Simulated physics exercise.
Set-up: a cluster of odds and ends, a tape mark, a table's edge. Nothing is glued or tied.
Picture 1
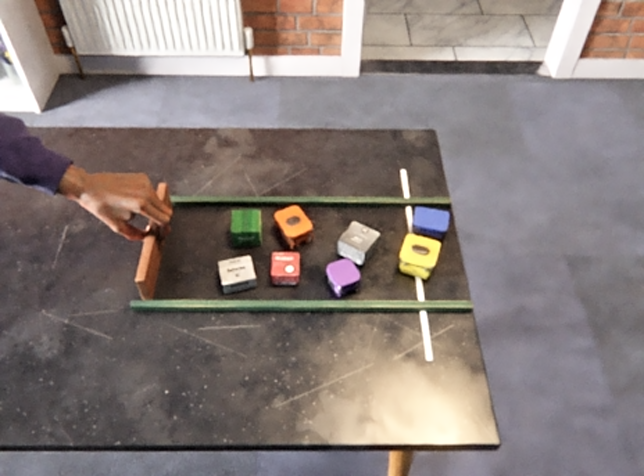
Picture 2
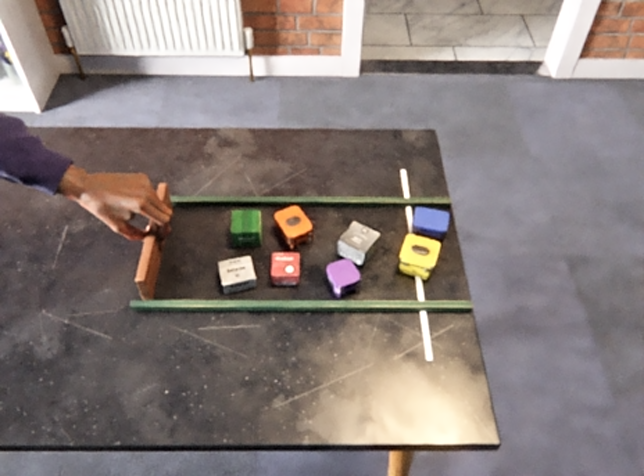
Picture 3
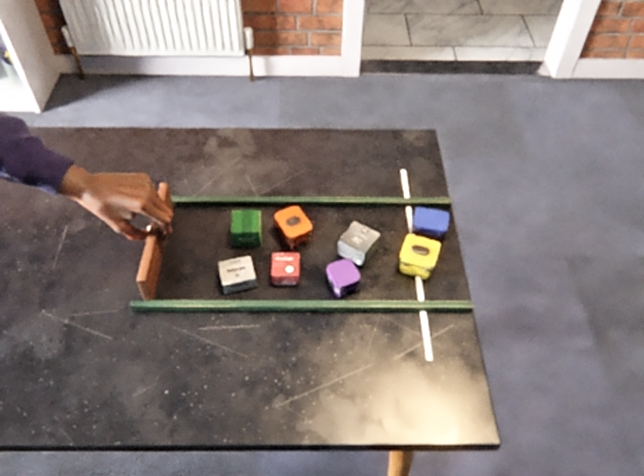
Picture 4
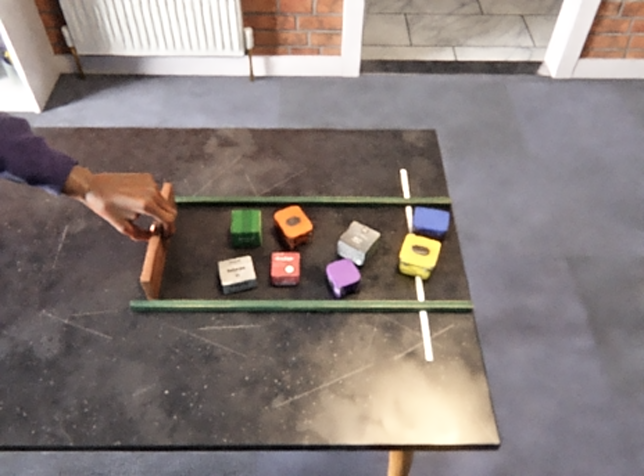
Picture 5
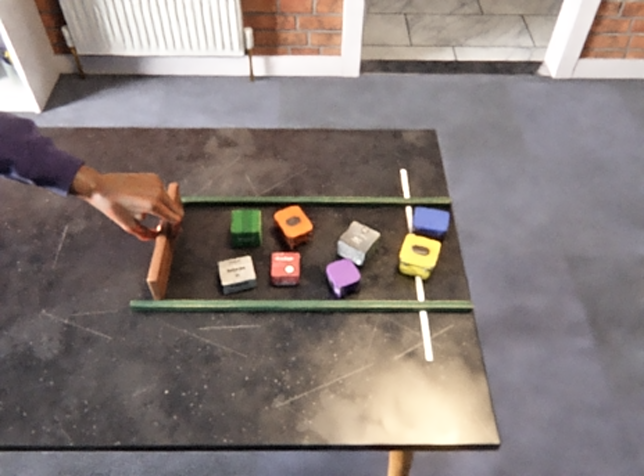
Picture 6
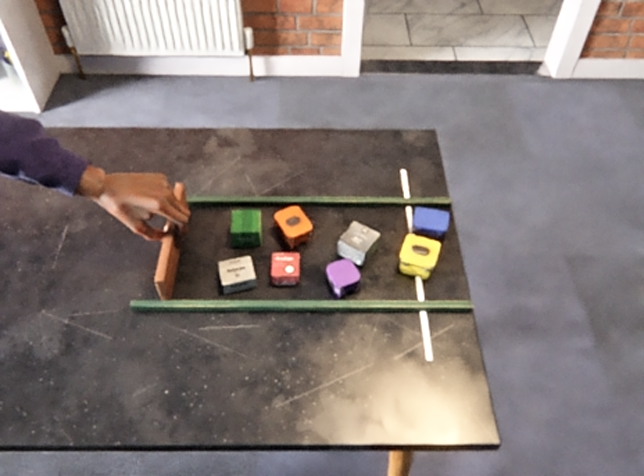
We see small colourful boxes and cases scattered between two green strips on a dark table, with a tape mark near its right edge, while a hand slides a brown board slightly rightward and the objects stay still.
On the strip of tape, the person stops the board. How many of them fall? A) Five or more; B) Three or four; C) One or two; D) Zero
B, three or four.
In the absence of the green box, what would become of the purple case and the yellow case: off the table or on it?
Looking at the two, the purple case ends up below and the yellow case ends up below.
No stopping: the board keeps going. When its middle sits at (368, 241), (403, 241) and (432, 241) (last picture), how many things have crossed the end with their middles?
In that order 0, 3 and 6.
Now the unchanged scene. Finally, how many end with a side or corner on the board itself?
Number in contact with it: 2.
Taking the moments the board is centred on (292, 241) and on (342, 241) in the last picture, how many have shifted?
The number moved is 6 and then 7.
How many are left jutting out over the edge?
Counting them gives 3.
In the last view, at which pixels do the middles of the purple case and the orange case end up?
I'd put one close to (469, 288) and the other close to (452, 221).
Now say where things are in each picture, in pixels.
The first frame shows blue case (430, 224); yellow case (419, 256); grey box (359, 244); board (156, 240); tape (415, 253).
The second frame shows yellow case (419, 257); white box (237, 274).
The third frame shows grey box (359, 244); orange case (294, 227).
The fourth frame shows blue case (430, 224); board (160, 240).
The fifth frame shows yellow case (419, 257); green box (247, 228).
The sixth frame shows blue case (430, 224); yellow case (419, 257); grey box (359, 244); board (174, 240); tape (415, 253).
Soon after, none off yet; blue case at rest near (430, 224); yellow case at rest near (419, 257); grey box at rest near (359, 244).
In the end, the number that fall off is three or four; gone, grey box, yellow case and blue case.
